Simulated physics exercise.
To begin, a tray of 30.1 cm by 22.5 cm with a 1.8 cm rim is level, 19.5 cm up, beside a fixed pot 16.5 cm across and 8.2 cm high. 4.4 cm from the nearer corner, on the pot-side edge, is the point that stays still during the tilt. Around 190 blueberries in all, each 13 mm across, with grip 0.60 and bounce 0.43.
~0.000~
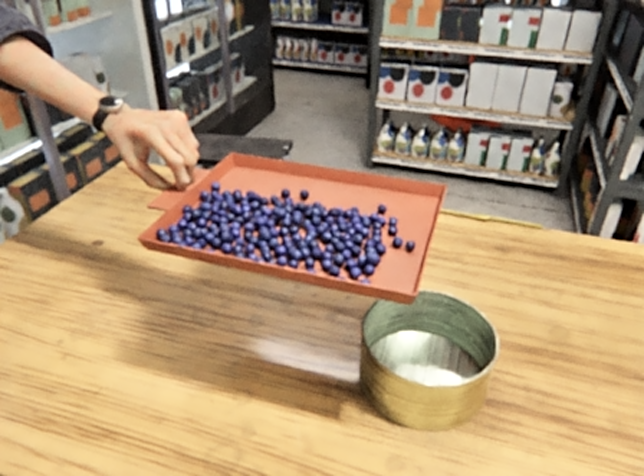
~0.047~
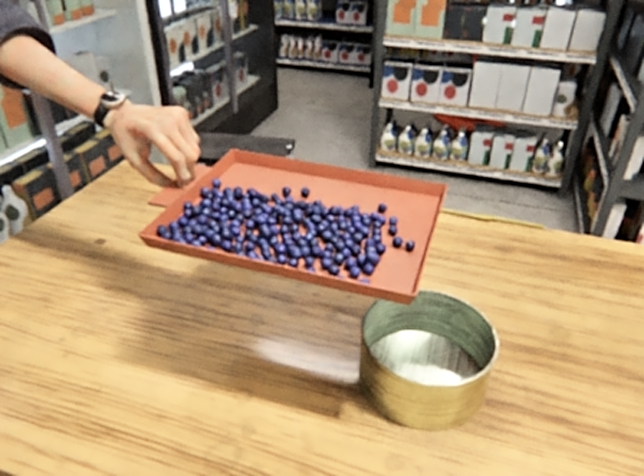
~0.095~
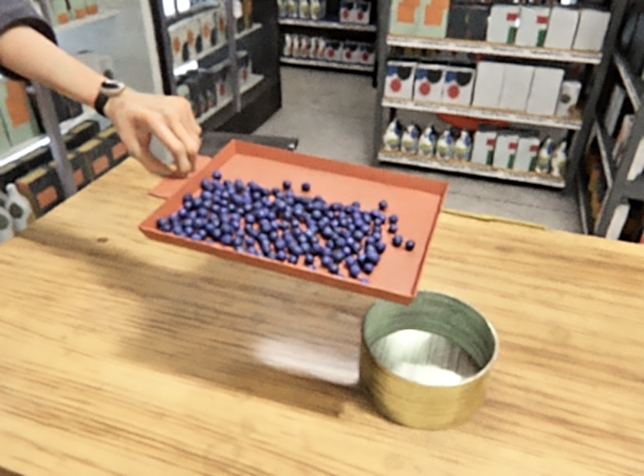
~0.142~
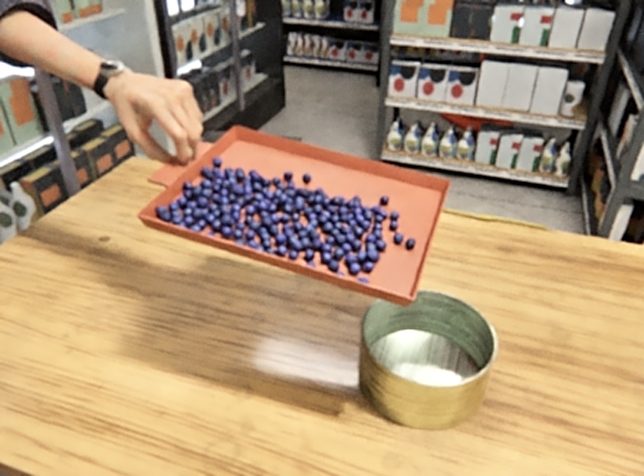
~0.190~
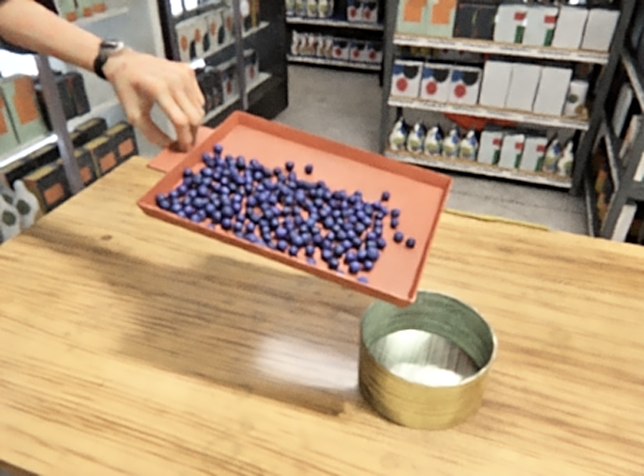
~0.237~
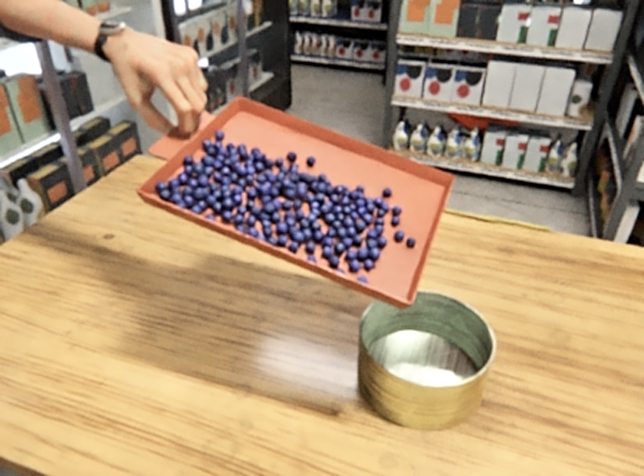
To begin with, a hand wearing a dark watch holds a reddish tray of blueberries nearly level above a wooden table, beside a round metal pot. The hand then raises the tray's left end, slanting it gradually down toward the right, while the berries barely shift and the pot stays still.
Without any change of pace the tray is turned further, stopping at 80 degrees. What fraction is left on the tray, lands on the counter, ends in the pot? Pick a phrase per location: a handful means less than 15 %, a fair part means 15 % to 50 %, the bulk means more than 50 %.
Tray: A handful, counter: The bulk, pot: A fair part.
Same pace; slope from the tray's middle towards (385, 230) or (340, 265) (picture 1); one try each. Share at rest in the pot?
I'd put it at roughly 55 per cent for the first tilt and roughly 5 per cent for the second.
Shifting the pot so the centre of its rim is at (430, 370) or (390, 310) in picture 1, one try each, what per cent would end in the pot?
The shares would be near 85 and 0 per cent respectively.
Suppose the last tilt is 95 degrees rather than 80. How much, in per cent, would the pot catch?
25 per cent.
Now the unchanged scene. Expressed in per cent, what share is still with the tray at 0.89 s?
Estimate: About 95 percent.
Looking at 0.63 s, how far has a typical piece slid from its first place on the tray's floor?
I'd say close to 6 centimetres.
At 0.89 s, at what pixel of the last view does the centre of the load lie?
(397, 237) or thereabouts.
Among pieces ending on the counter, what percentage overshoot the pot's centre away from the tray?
Roughly 80 percent of the spill.
Then, at 0.63 s, tilt 46 degrees; the tray holds 100 %, the pot 0 %.
After 0.89 s, tilt 67 degrees; the tray holds 95 %, the pot 0 %.
Then, at 1.26 s, tilt 80 degrees; the tray holds 20 %, the pot 10 %.
In the end, at 3.2 s, tray 0 %, counter 75 %, pot 25 %.
